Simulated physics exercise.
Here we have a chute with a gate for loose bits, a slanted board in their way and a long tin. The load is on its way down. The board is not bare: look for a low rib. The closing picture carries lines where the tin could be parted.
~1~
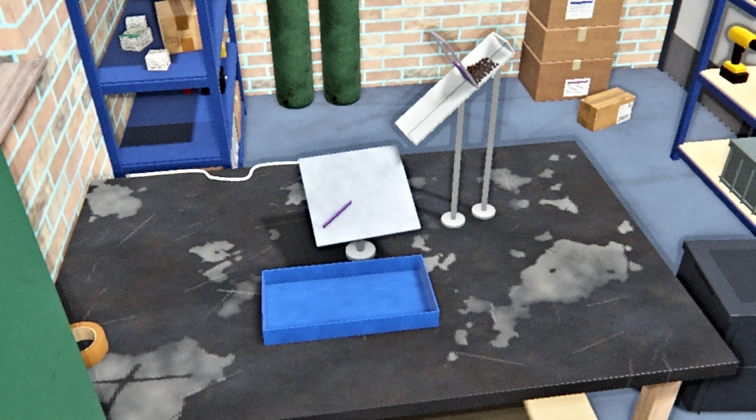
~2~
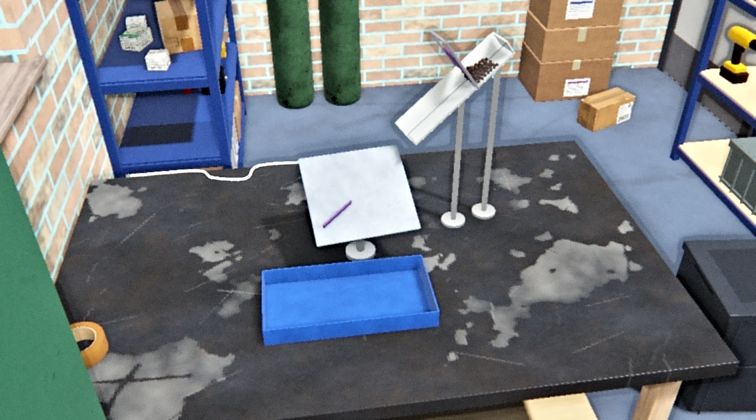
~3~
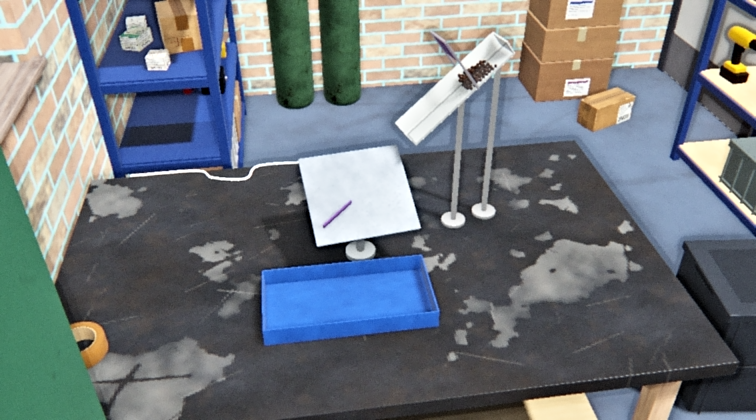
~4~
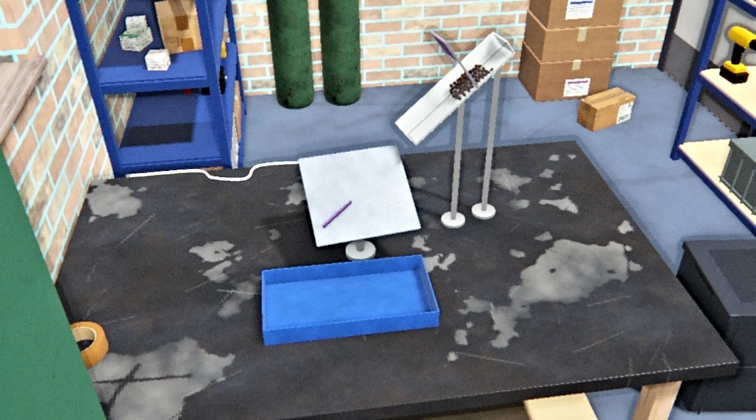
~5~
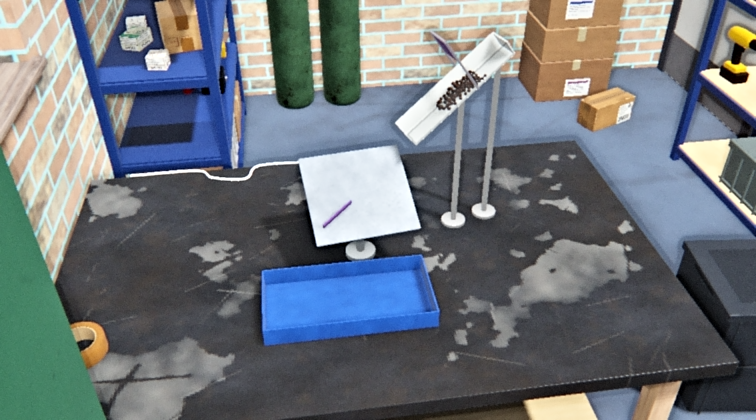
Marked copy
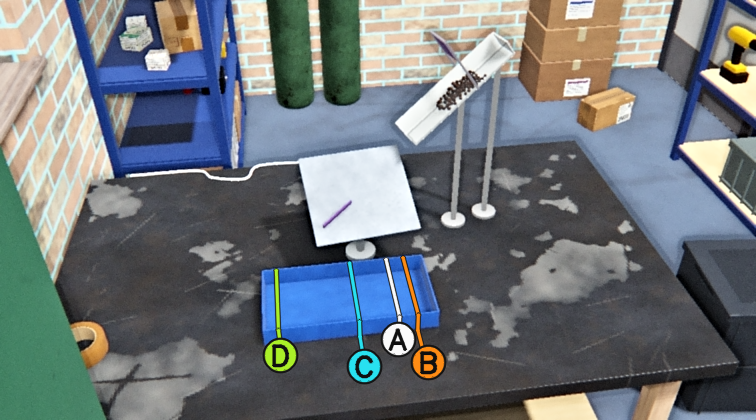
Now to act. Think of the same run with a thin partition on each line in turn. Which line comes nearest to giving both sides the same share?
C is best.
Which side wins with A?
More lands on the left.
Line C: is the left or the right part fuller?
Left.
On the marked copy, line A crosses the front rim at (399, 316); line B crosses the front rim at (418, 314); line C crosses the front rim at (359, 320); line D crosses the front rim at (278, 329).
Choosing A, of what is caught, nearly all on the left of the divider, a small part on the right.
Choosing B, of what is caught, nearly all on the left of the divider, a stray few on the right.
Choosing C, of what is caught, about two thirds on the left of the divider, about a third on the right.
Choosing D, of what is caught, a small part on the left of the divider, nearly all on the right.
